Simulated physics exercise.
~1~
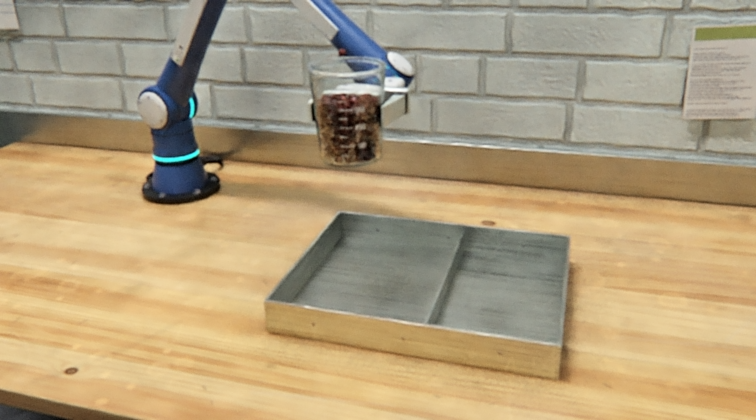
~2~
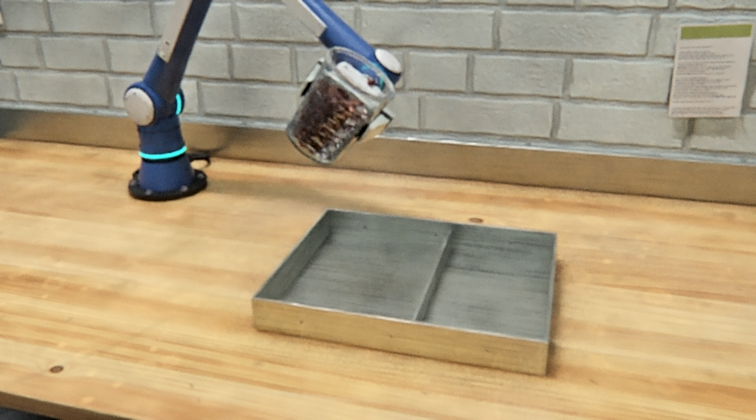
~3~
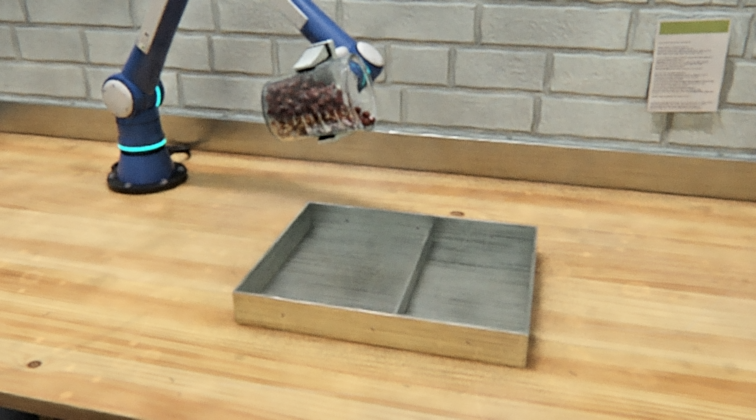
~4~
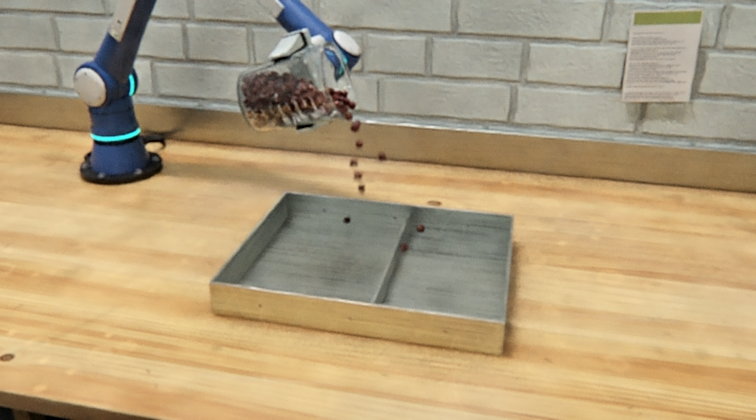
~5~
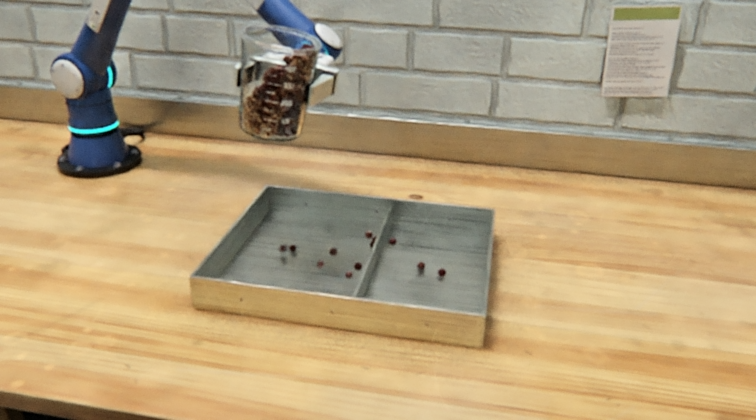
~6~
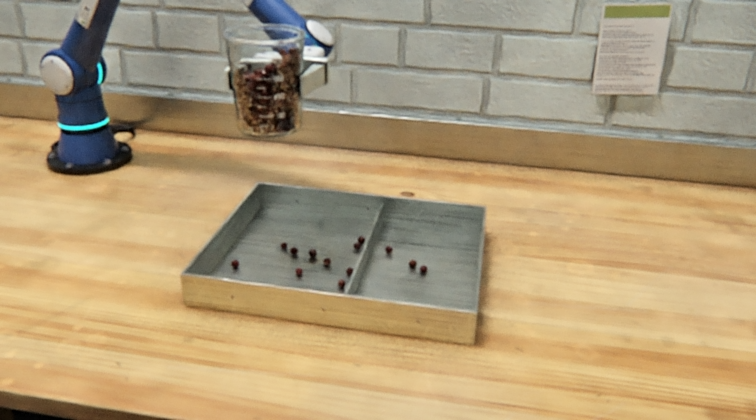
In this clip, a blue robot arm tips a clear cup of dark reddish-brown beads over a divided metal tray on a wooden table, spilling a few into both sections, then turns it upright with most beads still inside.
